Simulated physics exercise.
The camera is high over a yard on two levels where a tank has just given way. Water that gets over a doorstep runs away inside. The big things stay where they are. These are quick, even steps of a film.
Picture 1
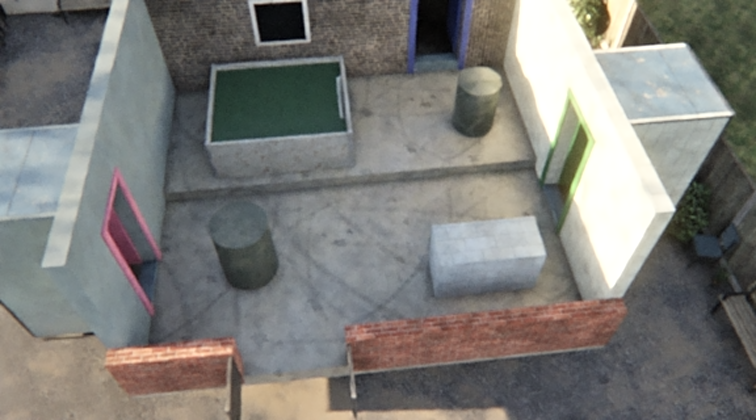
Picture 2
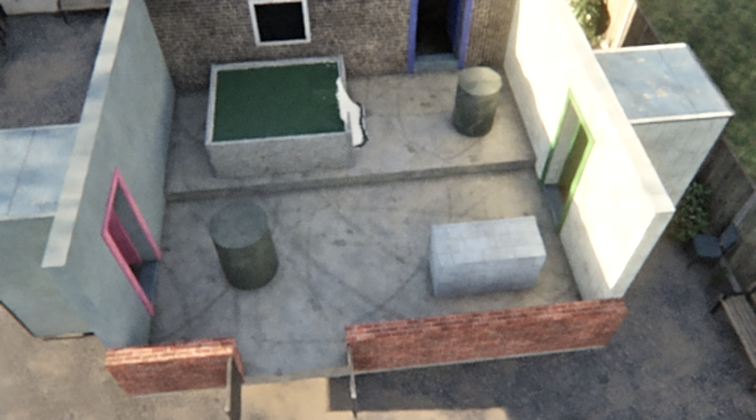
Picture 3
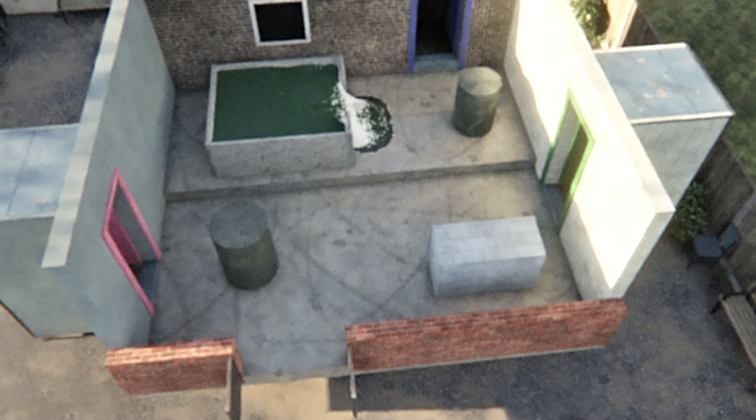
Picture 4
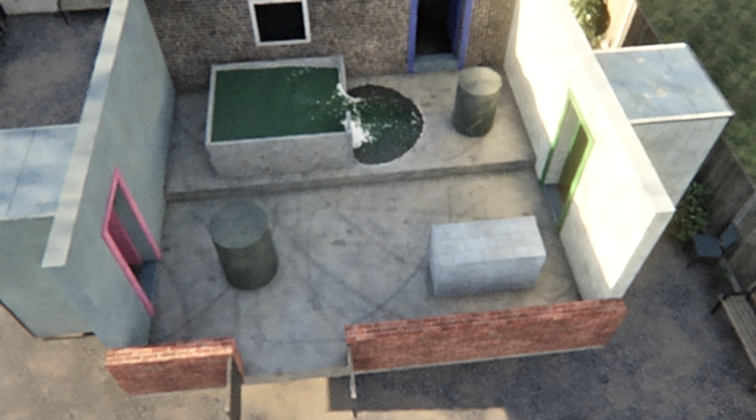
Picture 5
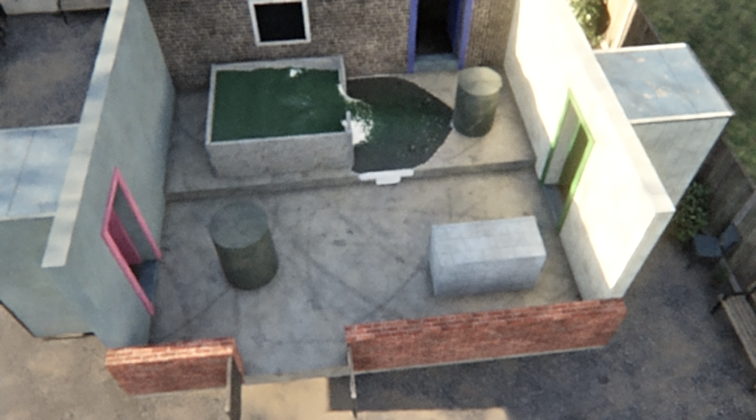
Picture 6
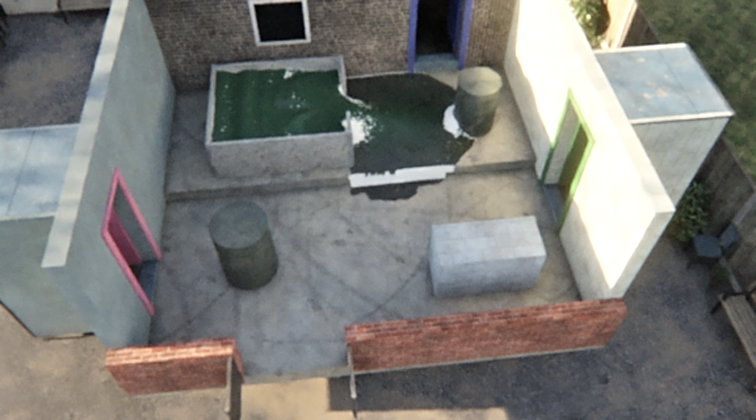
The footage shows a walled yard on two levels, where dark green water breaks from the right side of a raised tank, spreads across the upper level around a cylinder, and spills over the step onto the lower level.
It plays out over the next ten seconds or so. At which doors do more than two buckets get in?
The pink door lets in a lot; the green door lets in a lot; the blue door admits no more than that.
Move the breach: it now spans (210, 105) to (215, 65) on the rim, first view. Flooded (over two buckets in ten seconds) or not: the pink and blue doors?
The pink one takes more, the blue one takes less.
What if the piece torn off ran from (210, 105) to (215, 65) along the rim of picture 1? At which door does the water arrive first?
The door marked pink.
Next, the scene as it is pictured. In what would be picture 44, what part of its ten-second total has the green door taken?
Some 70 per cent.
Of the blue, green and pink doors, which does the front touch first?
First comes the door marked blue.
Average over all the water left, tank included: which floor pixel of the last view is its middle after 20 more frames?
Close to (388, 148).
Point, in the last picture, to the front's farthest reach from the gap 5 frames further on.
Around (544, 201).
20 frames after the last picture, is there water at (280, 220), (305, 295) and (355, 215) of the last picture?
As listed: Free of water, free of water, dry.
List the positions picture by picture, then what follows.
In the first frame, the tank at (279, 101) is whole and still.
In the second frame, the front is at (359, 145), out from the gap at (345, 116).
In the third frame, the front is at (385, 143), out from the gap at (346, 117).
In the fourth frame, the front is at (420, 121), out from the gap at (346, 117).
In the fifth frame, water pours out at (346, 117) and has run to (452, 120).
In the sixth frame, water pours out at (346, 116) and has run to a hidden place.
A moment on, water covers 30 % of the floor; the pink door not reached, the green door not reached, the blue door wet at the sill, nothing in.
Next, water covers 40 % of the floor; the pink door not reached, the green door under two buckets in, the blue door wet at the sill, nothing in.
Then, water covers 45 % of the floor; the pink door not reached, the green door over two buckets in, the blue door under two buckets in.
Later, water covers 85 % of the floor; the pink door under two buckets in, the green door over two buckets in, the blue door under two buckets in.
In the end, water covers 95 % of the floor; the pink door over two buckets in, the green door far over two buckets in, the blue door under two buckets in.
